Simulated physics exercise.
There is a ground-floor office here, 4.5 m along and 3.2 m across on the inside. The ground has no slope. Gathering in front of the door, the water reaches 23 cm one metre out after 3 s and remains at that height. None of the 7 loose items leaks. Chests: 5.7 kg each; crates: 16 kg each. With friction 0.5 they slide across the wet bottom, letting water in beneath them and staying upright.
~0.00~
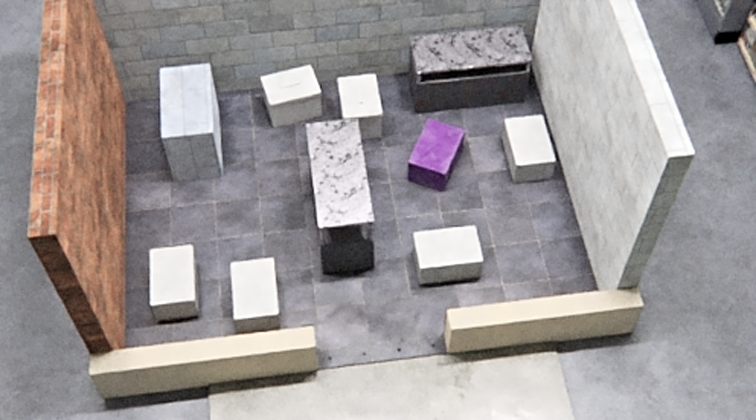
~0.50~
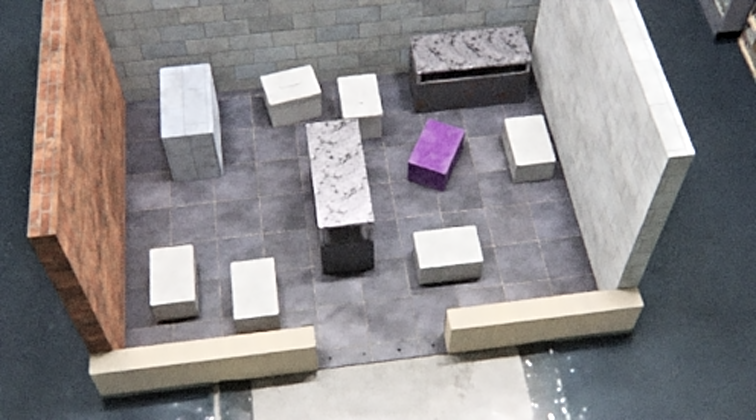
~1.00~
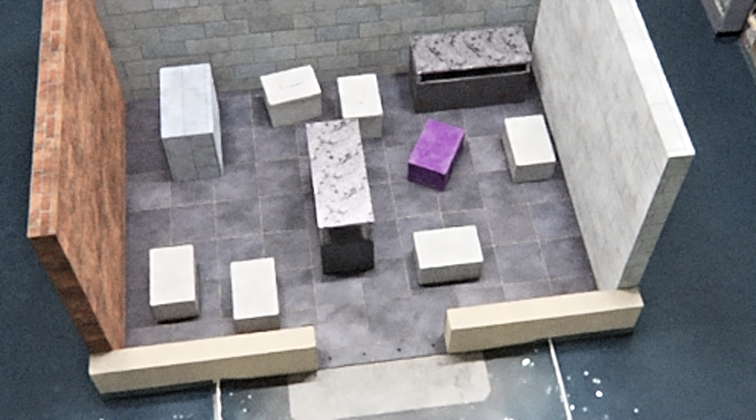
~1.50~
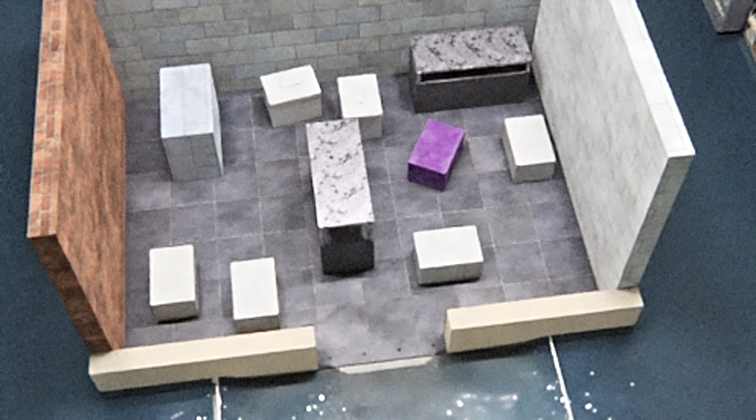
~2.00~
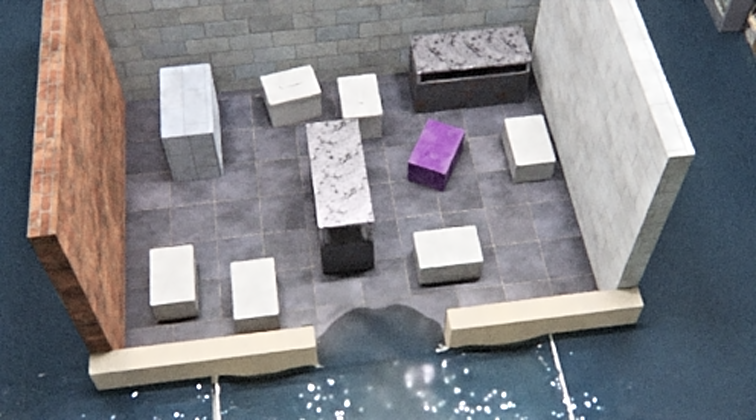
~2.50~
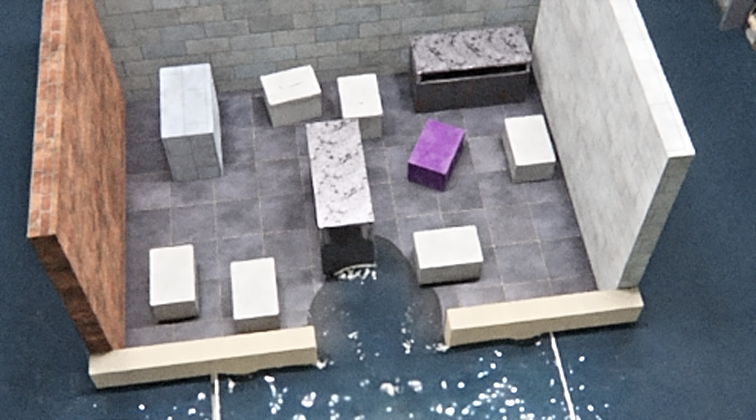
A roofless ground-floor office with a grey tiled floor is seen from above its open front, between a brick-red left wall and a pale right wall. White blocks surround a long speckled counter, with a purple crate right of centre and a dark-sided bench behind. Dark water spreads around the outside, covers the pale doorstep, then enters through the front gap to the counter's near end, while the furniture and camera stay still.
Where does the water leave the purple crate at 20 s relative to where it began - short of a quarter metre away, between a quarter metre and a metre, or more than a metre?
More than a metre away.
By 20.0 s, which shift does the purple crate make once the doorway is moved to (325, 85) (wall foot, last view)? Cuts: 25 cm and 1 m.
Outcome: The purple crate moves only slightly.
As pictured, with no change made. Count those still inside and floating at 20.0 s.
7 of them.
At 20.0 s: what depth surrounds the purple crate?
Close to 21 centimetres.
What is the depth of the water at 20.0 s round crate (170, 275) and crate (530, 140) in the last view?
Close to 21 and 21 centimetres.
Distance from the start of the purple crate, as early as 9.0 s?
Displacement near 150 cm.
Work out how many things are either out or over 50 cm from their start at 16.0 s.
Tally at that time: 5.
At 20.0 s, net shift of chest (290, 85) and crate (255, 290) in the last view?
In that order: 150 cm, 20 cm.
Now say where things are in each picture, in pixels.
The first picture shows the purple crate at (437, 146), on the bottom; 0.0 m2 under water; 0 of 7 have shifted.
The second picture shows the purple crate at (437, 146) rests on the ground; water covers 0.0 m2; 0 of 7 have shifted.
The third picture shows the purple crate at (437, 146) rests on the ground; 0.0 m2 under water; 0 of 7 have shifted.
The fourth picture shows the purple crate at (437, 146), on the bottom; 0.0 m2 under water; 0 of 7 have shifted.
The fifth picture shows the purple crate at (437, 146) rests on the ground; 0.3 m2 under water; 0 of 7 have shifted.
The sixth picture shows the purple crate at (437, 146) rests on the ground; 0.9 m2 under water; 0 of 7 have shifted.
After 4.0 s the purple crate is near (437, 146), 0.0 m from its start, aground; 0 afloat.
After 9.0 s the purple crate is near (300, 88), 1.6 m from its start, afloat; 7 afloat.
After 16.0 s the purple crate is near (249, 186), 1.9 m from its start, afloat; 7 afloat.
After 20.0 s the purple crate is near (276, 182), 1.7 m from its start, afloat; 7 afloat.
